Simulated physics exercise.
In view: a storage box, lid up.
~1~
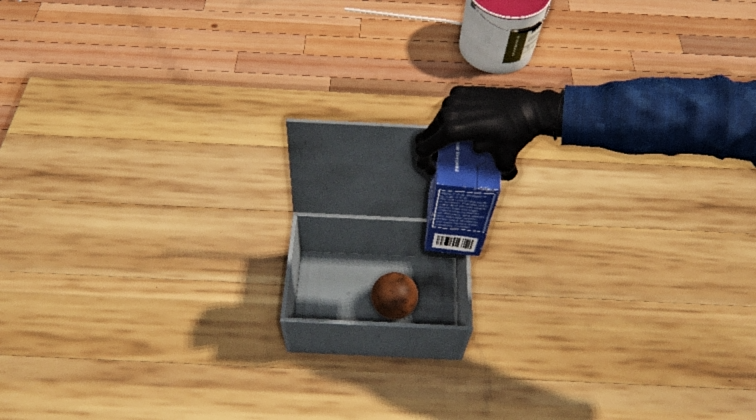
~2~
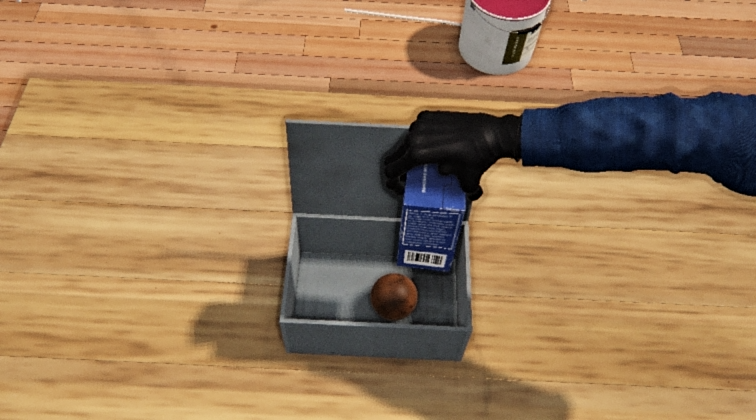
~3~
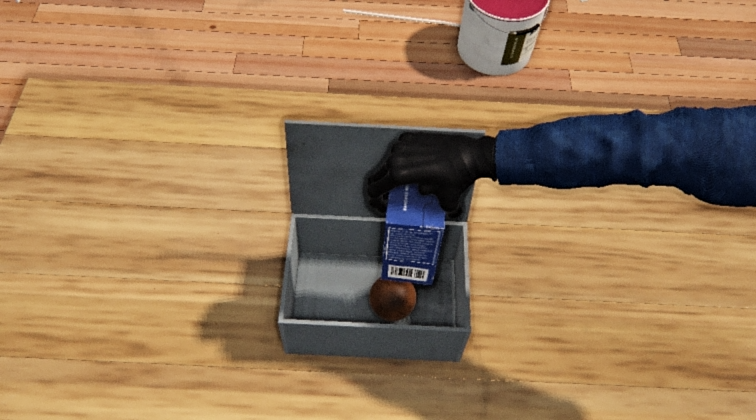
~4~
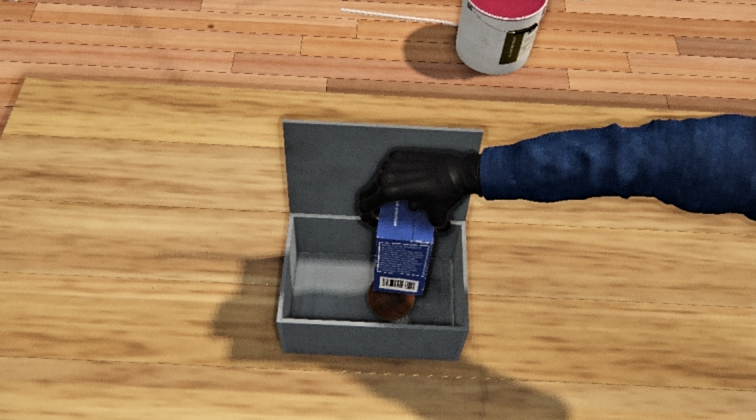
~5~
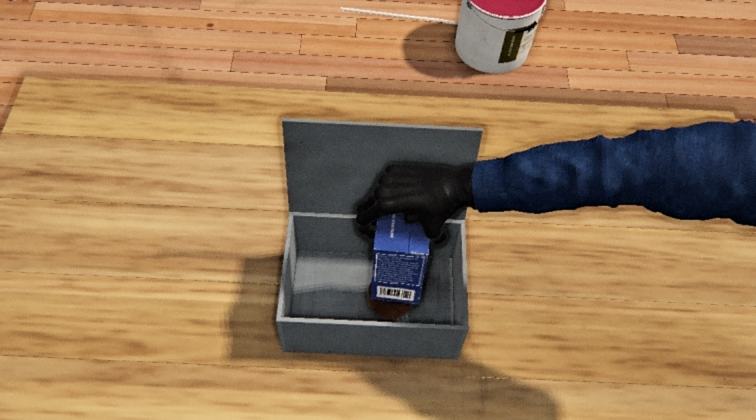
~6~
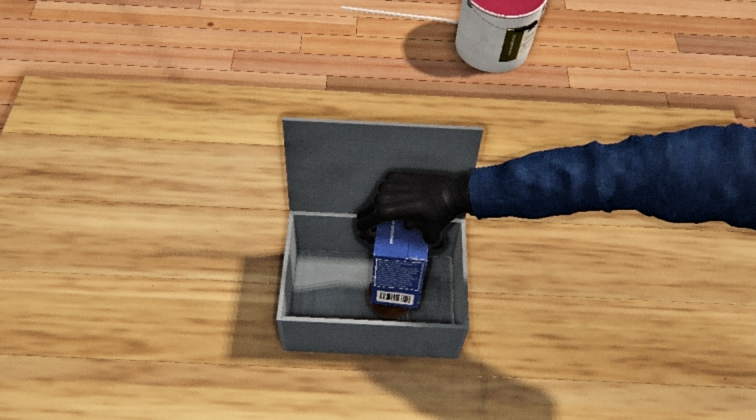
On a wooden tabletop, a black-gloved hand moves a blue carton left and lowers it into an open grey box, over a brown ball.
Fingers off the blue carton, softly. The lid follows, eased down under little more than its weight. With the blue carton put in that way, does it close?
It will not close.
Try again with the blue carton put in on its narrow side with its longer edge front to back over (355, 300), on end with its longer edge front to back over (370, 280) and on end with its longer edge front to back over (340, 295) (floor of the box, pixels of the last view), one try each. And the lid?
First try: It closes; second try: It shuts flat; third try: It will not close.
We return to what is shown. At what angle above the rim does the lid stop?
Some 55° above the rim.
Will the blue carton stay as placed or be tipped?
The blue carton tips.
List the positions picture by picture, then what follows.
On its way; blue carton (461, 195); brown ball (395, 296), in the first frame.
On its way; blue carton (430, 213); brown ball (394, 297), in the second frame.
On its way; blue carton (413, 229); brown ball (393, 298), in the third frame.
On its way; blue carton (403, 242), in the fourth frame.
On its way; blue carton (400, 253), in the fifth frame.
Put in, still held; blue carton (399, 258), in the sixth frame.
Then, 1.00 s later than the last frame, lid starting down; blue carton tilted by 51° near (439, 248).
Then, 2.40 s later than the last frame, lid 67° above the rim; blue carton tilted by 54° near (439, 261).
When it is over, lid 56° above the rim; lying over in the box, blue carton; brown ball as before. End places, in pixels of the last picture, blue carton near (437, 266).
